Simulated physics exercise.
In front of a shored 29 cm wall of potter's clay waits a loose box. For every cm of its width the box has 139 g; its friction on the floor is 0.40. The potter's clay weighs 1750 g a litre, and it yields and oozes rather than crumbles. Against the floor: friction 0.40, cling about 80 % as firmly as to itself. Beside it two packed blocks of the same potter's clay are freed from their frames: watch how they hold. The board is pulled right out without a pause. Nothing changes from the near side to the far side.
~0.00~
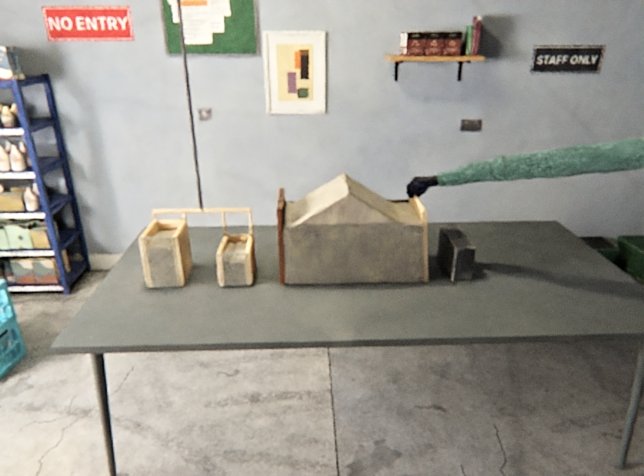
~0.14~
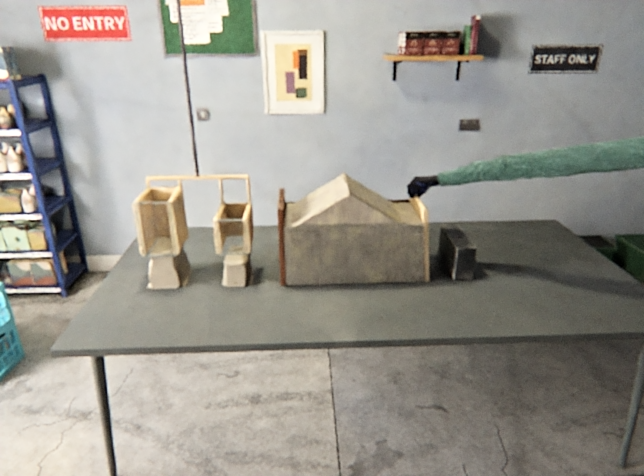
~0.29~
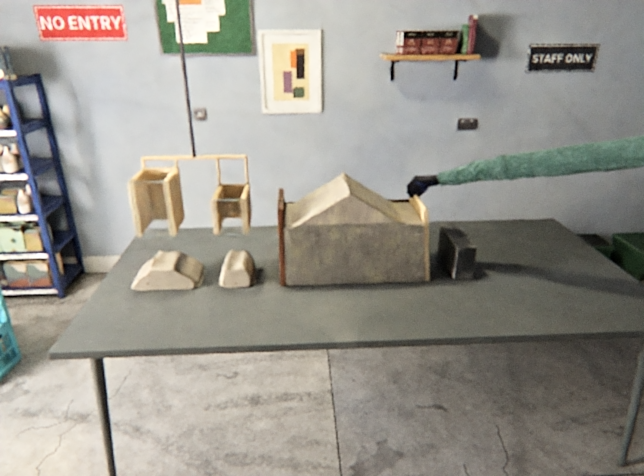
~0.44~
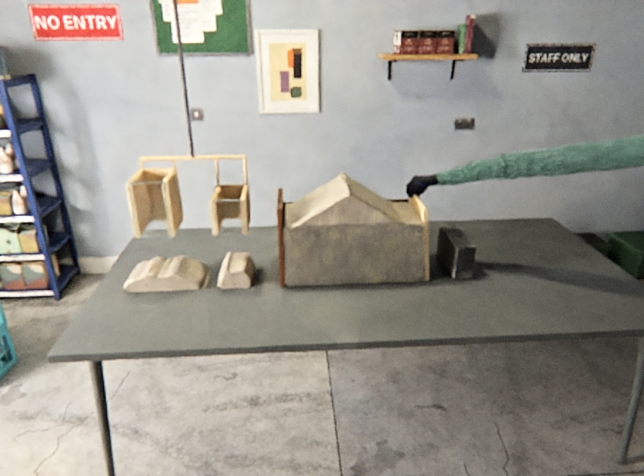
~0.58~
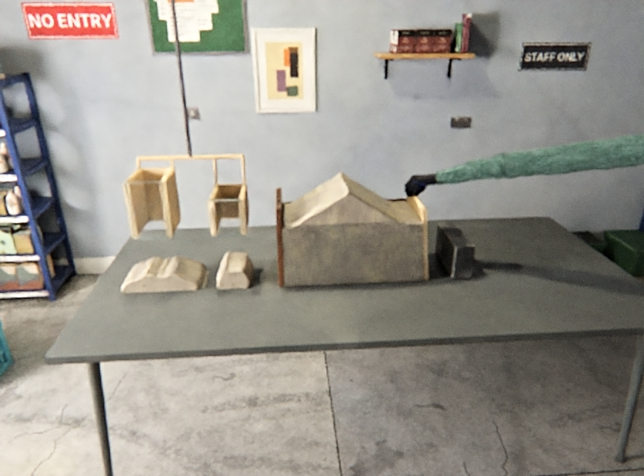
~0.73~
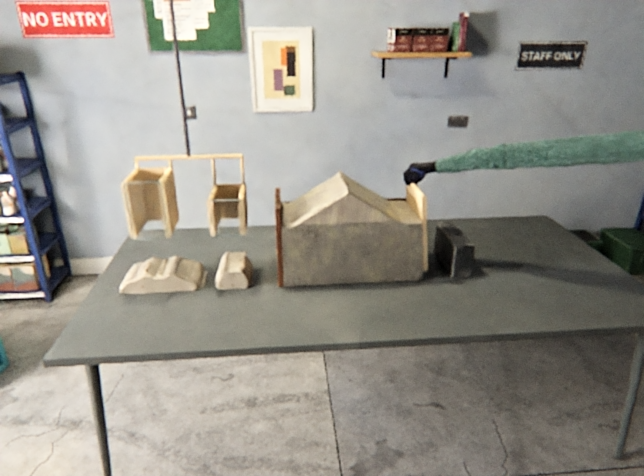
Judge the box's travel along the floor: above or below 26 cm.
The box's travel along the floor is above 26 cm.
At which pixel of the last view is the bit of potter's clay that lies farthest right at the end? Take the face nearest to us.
Around (531, 264).
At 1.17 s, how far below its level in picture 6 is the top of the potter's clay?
Some 9.5 cm.
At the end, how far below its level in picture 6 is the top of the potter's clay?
Roughly 14.0 cm.
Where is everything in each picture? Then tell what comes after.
In the first picture, top of the board at (423, 222), not yet moved; crest of the potter's clay at (349, 193); block heights 20 cm, 13 cm (left to right).
In the second picture, top of the board at (424, 222), not yet moved; crest of the potter's clay at (350, 193); block heights 17 cm, 12 cm (left to right).
In the third picture, top of the board at (424, 222), not yet moved; crest of the potter's clay at (350, 193); block heights 11 cm, 10 cm (left to right).
In the fourth picture, top of the board at (424, 222), not yet moved; crest of the potter's clay at (350, 193); block heights 8.7 cm, 9.8 cm (left to right).
In the fifth picture, top of the board at (423, 221), not yet moved; crest of the potter's clay at (349, 193); block heights 8.7 cm, 9.8 cm (left to right).
In the sixth picture, top of the board at (422, 209), moved 5.1 cm; crest of the potter's clay at (348, 193); block heights 8.7 cm, 9.8 cm (left to right).
After 0.93 s, the box has not moved.
After 1.17 s, the box has been pushed 6.3 cm.
After 1.42 s, the box has been pushed 22 cm.
After 1.66 s, the box has been pushed 33 cm.
After 1.97 s, the box has been pushed 36 cm.
